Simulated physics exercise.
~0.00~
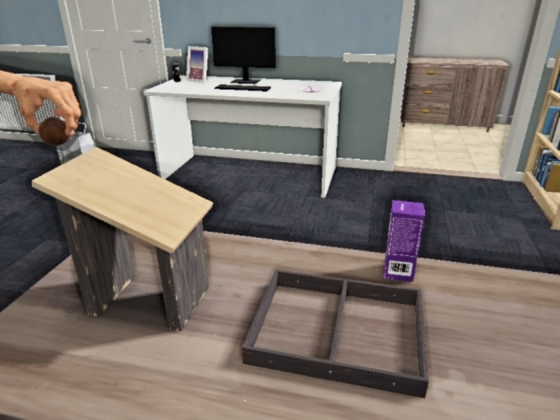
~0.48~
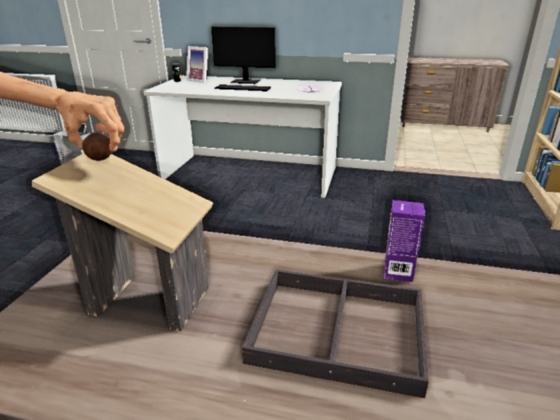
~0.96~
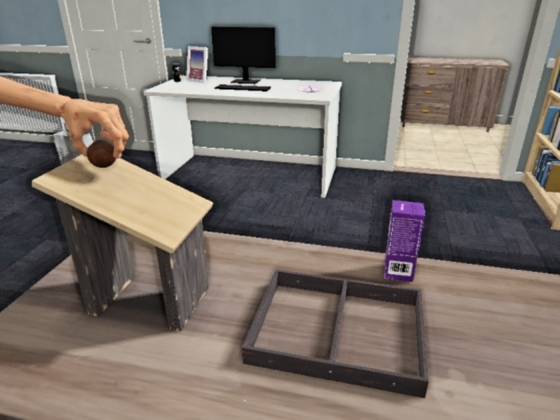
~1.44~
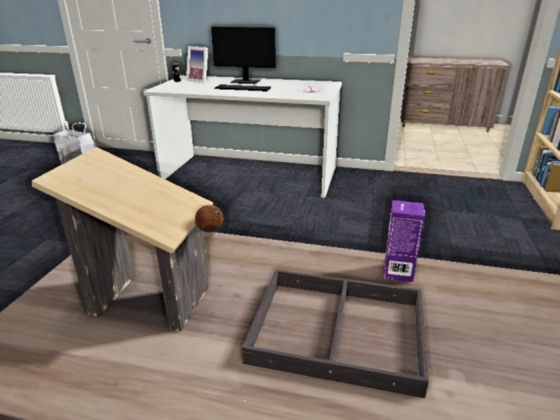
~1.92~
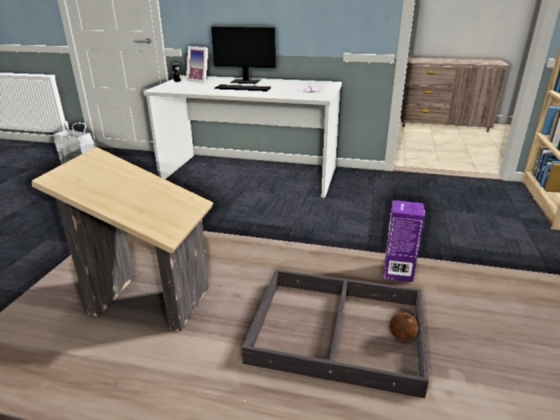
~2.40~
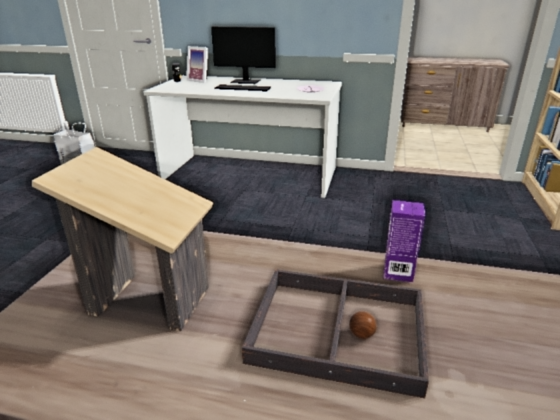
A hand reaches in from the left, holding a round brown onion above a sloping pale wooden board on dark grey supports, seen from slightly above a wooden tabletop in a room with a white desk and black monitor behind. A dark, two-part tray lies to the right, with a purple carton standing just behind it. The hand moves the onion right, lowers it towards the board and lets go. The onion travels down to the board's lower edge, then reaches the tray's right-hand section. It shifts left and ends beside the divider in that farther section, while the carton stays upright.
